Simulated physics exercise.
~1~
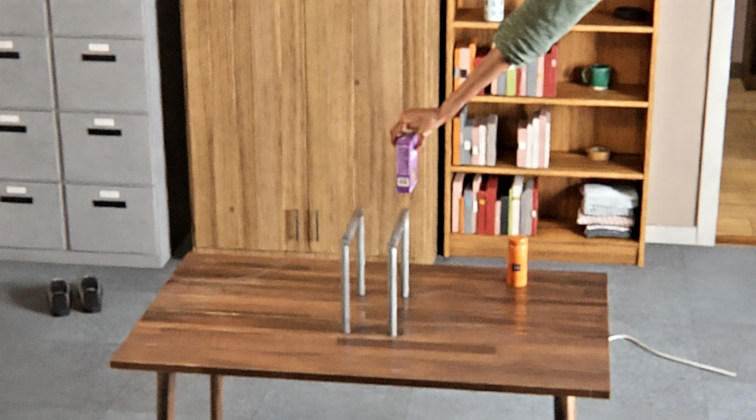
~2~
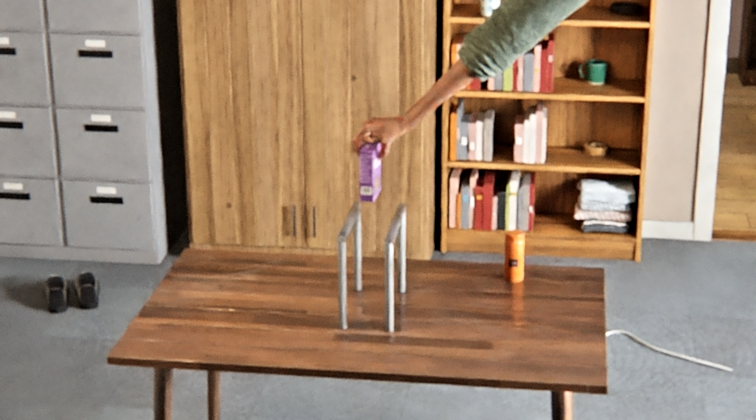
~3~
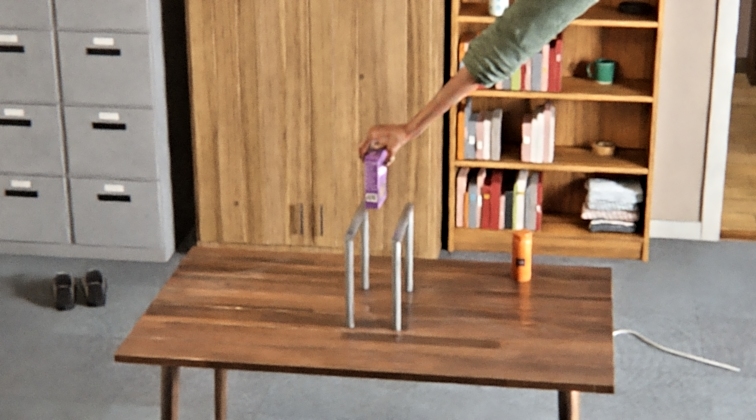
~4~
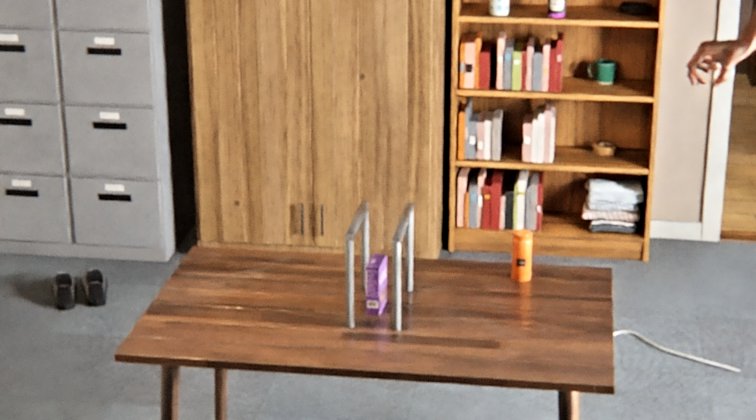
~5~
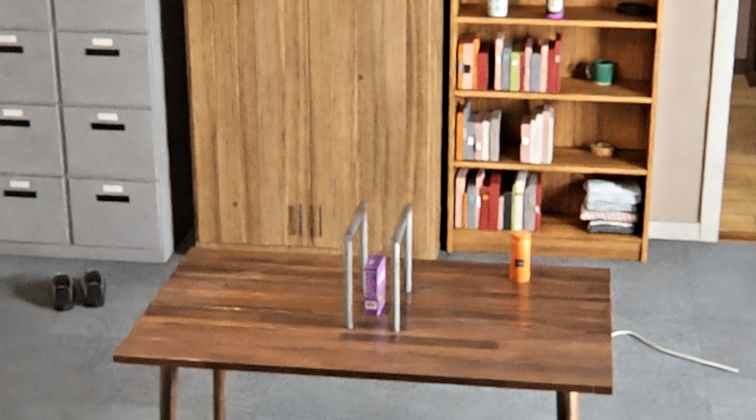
Purple packet held by a hand moving left over two metal stands, dropping down the gap and resting upright on the table.
